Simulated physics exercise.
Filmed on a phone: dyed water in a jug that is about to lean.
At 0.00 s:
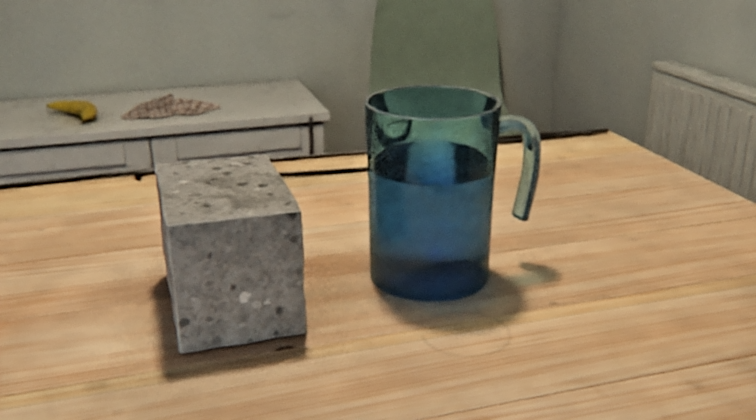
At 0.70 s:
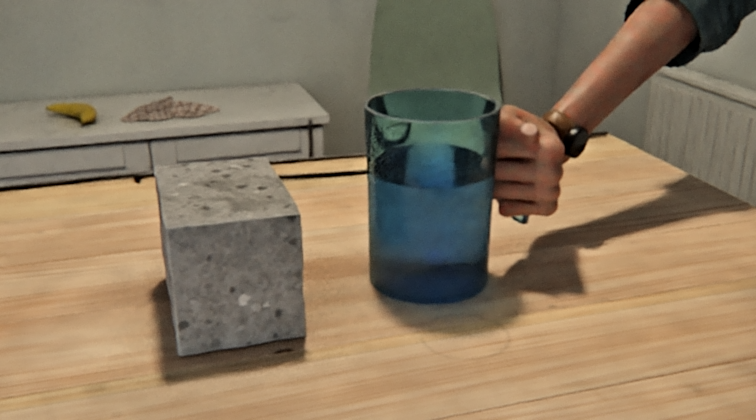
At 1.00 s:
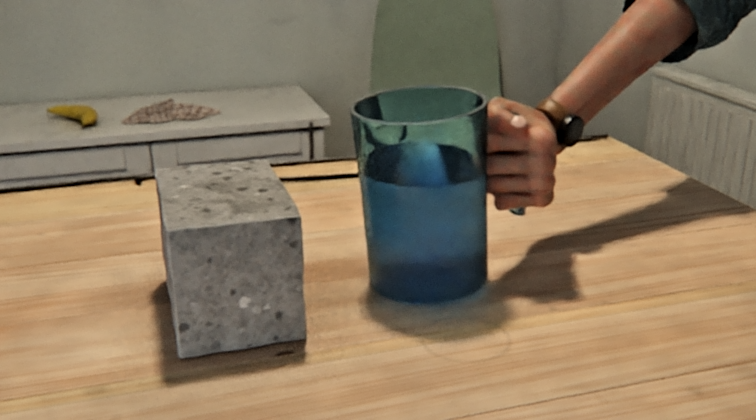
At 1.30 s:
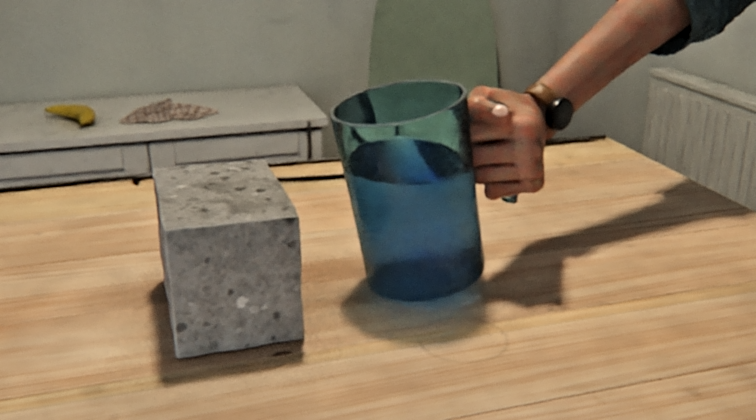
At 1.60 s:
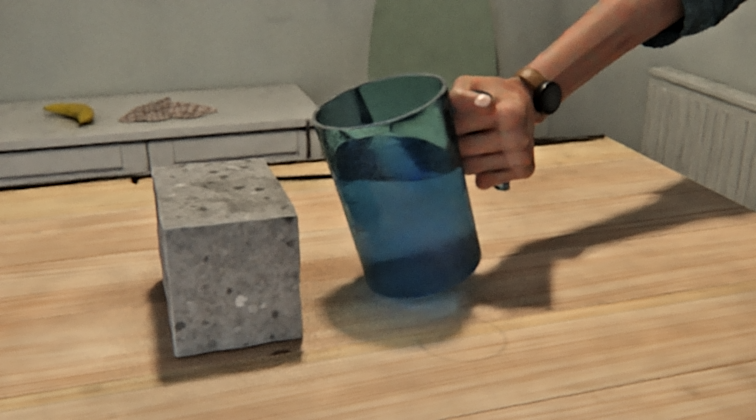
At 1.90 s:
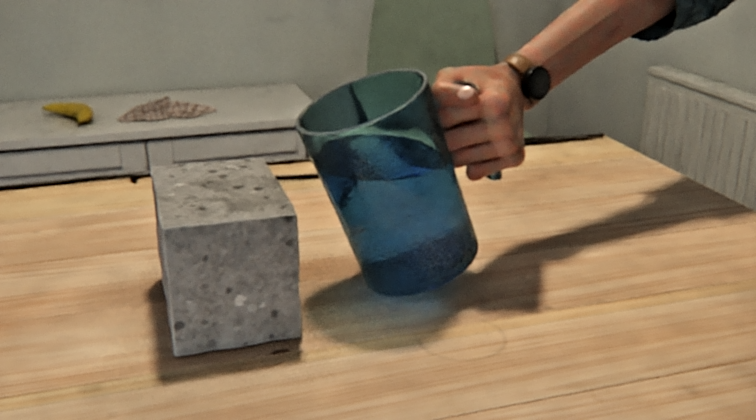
In the video, a clear jug of blue water stands on a wooden table beside a speckled grey block; a hand wearing a watch reaches in from the right, grips the handle and tilts the jug leftward towards the block.
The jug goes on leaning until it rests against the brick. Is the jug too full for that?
It stays dry outside.
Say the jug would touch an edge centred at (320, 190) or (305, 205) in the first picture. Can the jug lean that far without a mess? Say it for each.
One after the other: Loses none, holds.
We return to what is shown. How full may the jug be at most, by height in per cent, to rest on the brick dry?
Some 80 per cent.
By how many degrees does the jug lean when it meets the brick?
Roughly 35°.
After 2.5 s, the jug leans by about 25°; all is still inside.
After 3.1 s, the jug leans by about 30°; all is still inside.
After 4.5 s, the jug leans by about 35°, against the brick; all is still inside.
